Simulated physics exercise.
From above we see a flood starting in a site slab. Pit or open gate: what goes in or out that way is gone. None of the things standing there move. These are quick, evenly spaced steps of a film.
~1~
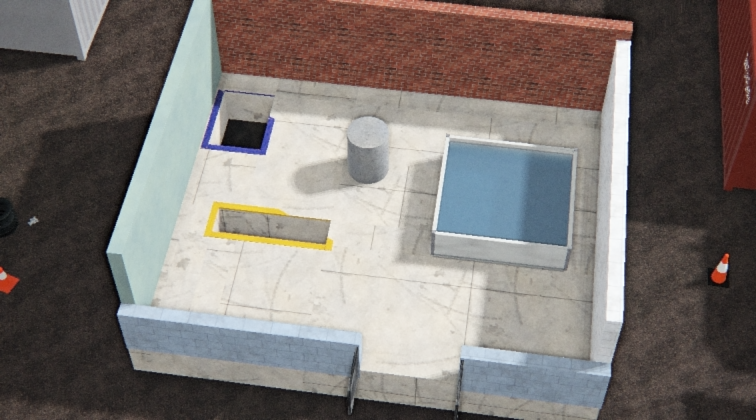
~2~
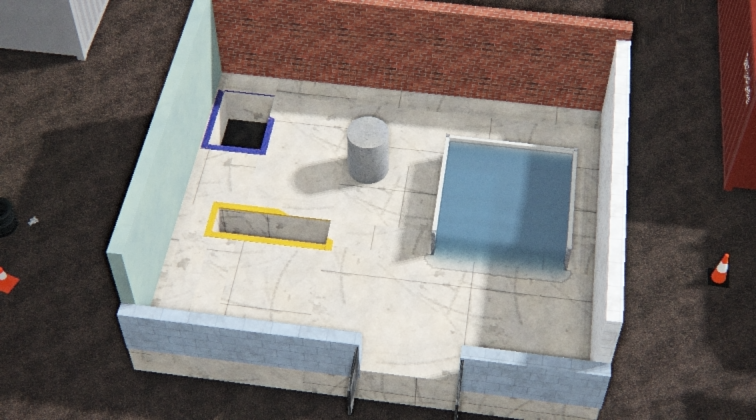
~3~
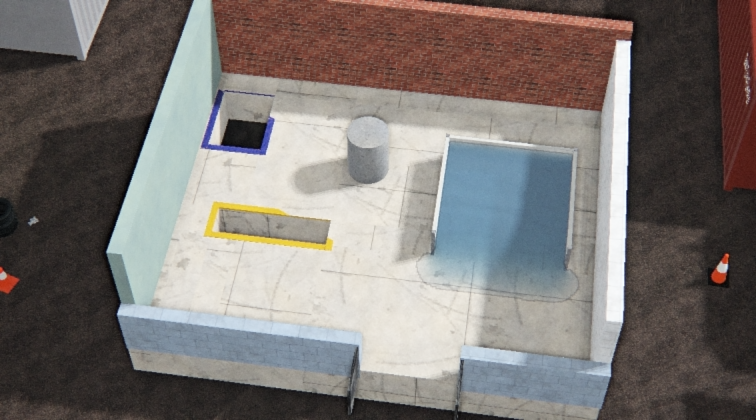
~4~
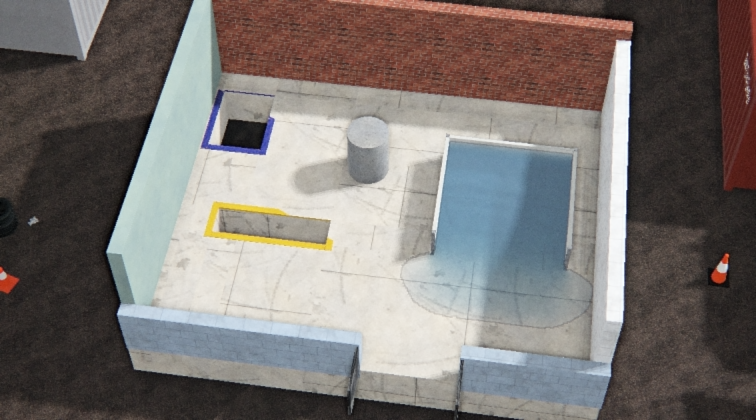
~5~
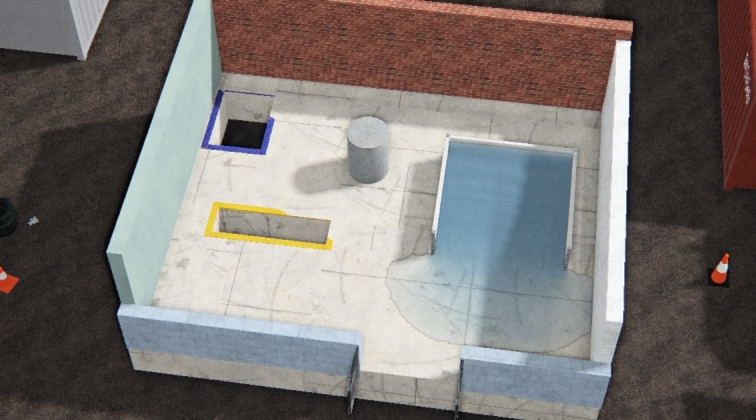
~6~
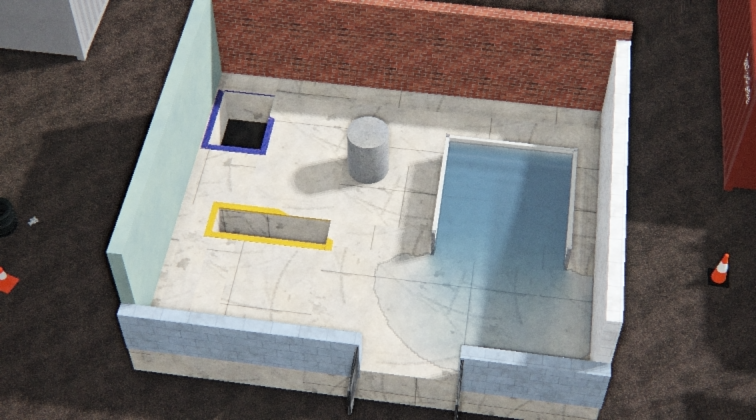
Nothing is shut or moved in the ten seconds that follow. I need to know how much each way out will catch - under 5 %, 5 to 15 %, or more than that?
Here you go: The gate catches more than 15 %; the blue pit catches under 5 %; the yellow pit catches 5 to 15 %.
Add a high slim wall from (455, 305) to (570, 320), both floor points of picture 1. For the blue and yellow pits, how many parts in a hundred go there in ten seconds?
The blue pit takes 8 per cent and the yellow pit 14 per cent.
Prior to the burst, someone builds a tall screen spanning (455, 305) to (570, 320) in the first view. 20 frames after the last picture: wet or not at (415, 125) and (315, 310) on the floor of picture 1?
Spared, then submerged.
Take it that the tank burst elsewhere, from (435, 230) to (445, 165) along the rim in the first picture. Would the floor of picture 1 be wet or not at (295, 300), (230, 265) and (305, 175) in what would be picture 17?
Going point by point: Waterlogged, waterlogged, waterlogged.
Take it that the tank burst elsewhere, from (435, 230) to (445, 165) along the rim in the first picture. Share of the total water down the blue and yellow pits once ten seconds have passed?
Blue: 12 percent; yellow: 45 percent.
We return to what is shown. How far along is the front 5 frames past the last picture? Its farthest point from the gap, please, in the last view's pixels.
Front's tip: Near (346, 355).
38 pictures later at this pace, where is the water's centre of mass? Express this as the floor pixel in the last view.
I'd put it at around (432, 269).
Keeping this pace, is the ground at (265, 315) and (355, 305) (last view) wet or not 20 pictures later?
Readings, in sequence: Waterlogged then waterlogged.
A moment on, water covers 25 % of the floor; the gate 3 %, the blue pit 0 %, the yellow pit 0 %.
Next, water covers 25 % of the floor; the gate 10 %, the blue pit 0 %, the yellow pit 0 %.
Then, water covers 35 % of the floor; the gate 22 %, the blue pit 0 %, the yellow pit 0 %.
Later, water covers 55 % of the floor; the gate 32 %, the blue pit 0 %, the yellow pit 1 %.
In the end, water covers 70 % of the floor; the gate 38 %, the blue pit 3 %, the yellow pit 7 %.
